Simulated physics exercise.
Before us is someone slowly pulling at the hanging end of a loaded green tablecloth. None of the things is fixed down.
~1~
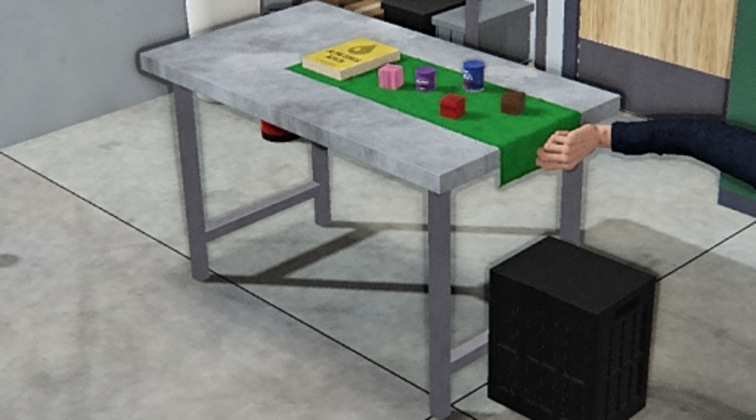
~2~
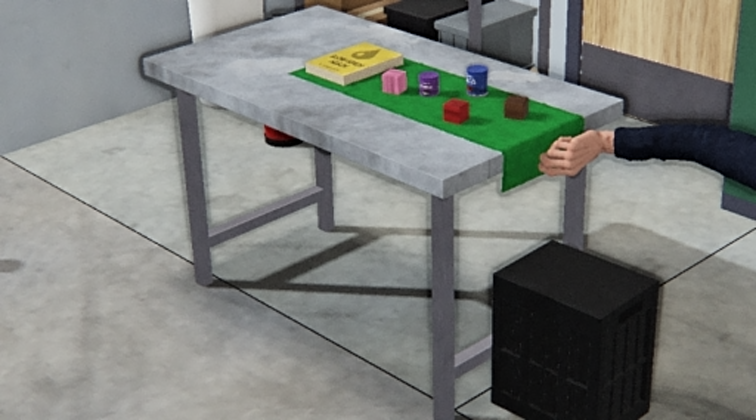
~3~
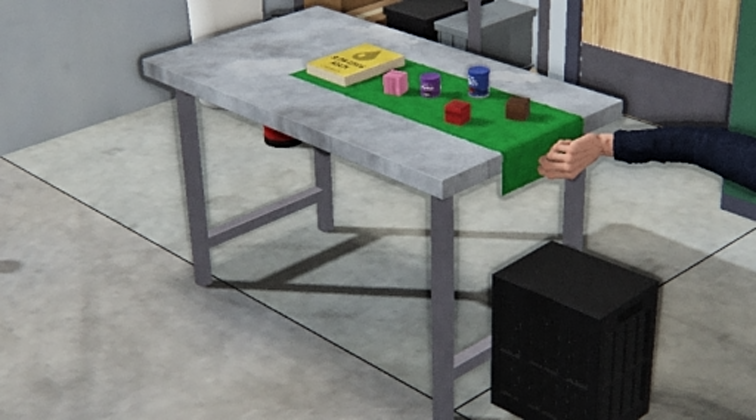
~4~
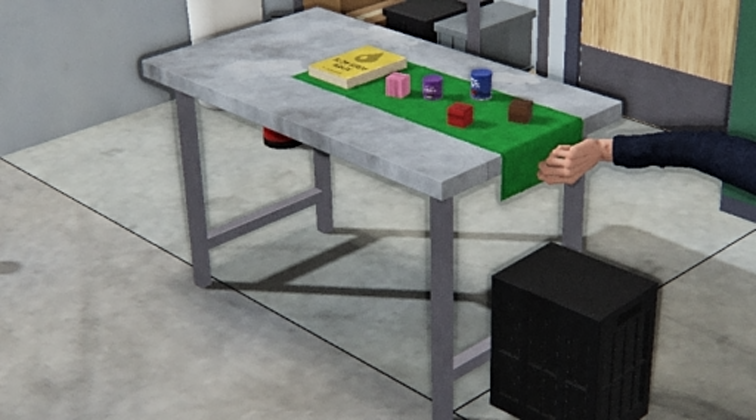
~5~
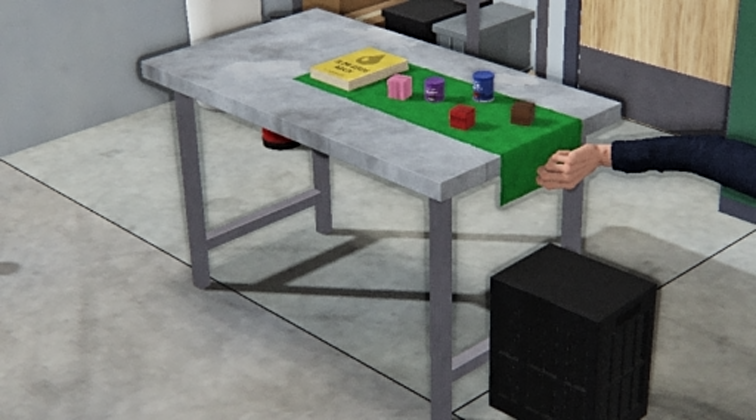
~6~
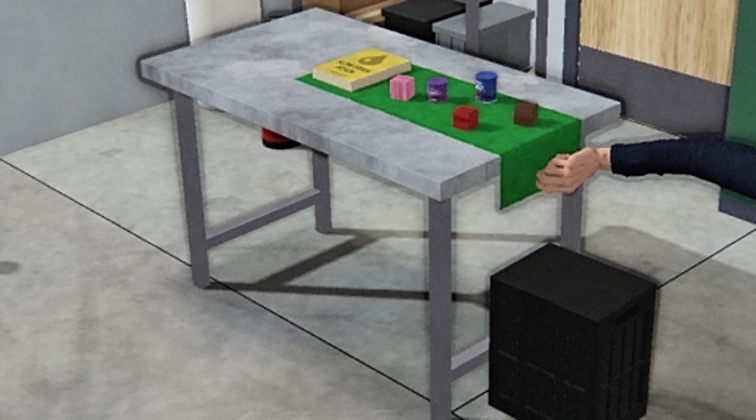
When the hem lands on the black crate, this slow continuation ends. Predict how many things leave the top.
I predict two.
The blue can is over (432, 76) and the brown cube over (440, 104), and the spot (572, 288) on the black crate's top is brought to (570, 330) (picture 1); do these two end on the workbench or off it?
Observed: Blue can remains seated; brown cube departs.
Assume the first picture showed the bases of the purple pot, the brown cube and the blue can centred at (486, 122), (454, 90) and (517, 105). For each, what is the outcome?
Result - the purple pot comes off, the brown cube stays put, and the blue can comes off.
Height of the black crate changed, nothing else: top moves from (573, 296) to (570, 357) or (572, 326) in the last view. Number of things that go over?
It comes to 4 and 3 over the edge.
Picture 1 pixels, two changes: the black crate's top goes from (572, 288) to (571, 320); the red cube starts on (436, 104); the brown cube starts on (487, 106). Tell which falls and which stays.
Result - the red cube comes off, and the brown cube comes off.
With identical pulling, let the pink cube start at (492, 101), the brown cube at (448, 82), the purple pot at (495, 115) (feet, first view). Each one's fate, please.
Pink cube dropped, brown cube kept, purple pot dropped.
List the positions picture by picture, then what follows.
The first frame shows hem (499, 188); brown cube (513, 95); red cube (453, 98); blue can (474, 64); purple pot (426, 70); pink cube (391, 68); top of the crate (573, 288).
The second frame shows hem (501, 192); brown cube (516, 99).
The third frame shows hem (502, 196); red cube (458, 104).
The fourth frame shows hem (501, 201); blue can (482, 72); top of the crate (575, 295).
The fifth frame shows hem (500, 207); purple pot (435, 80).
The sixth frame shows hem (500, 210); brown cube (526, 106); red cube (466, 109); blue can (487, 75); purple pot (438, 81); pink cube (402, 79).
Soon after, hem near (541, 212); all still up.
After that, hem near (541, 243); brown cube gone.
And then, hem on the crate; brown cube and red cube gone.
In the end, hem on the crate; brown cube and red cube gone. It carries off two.
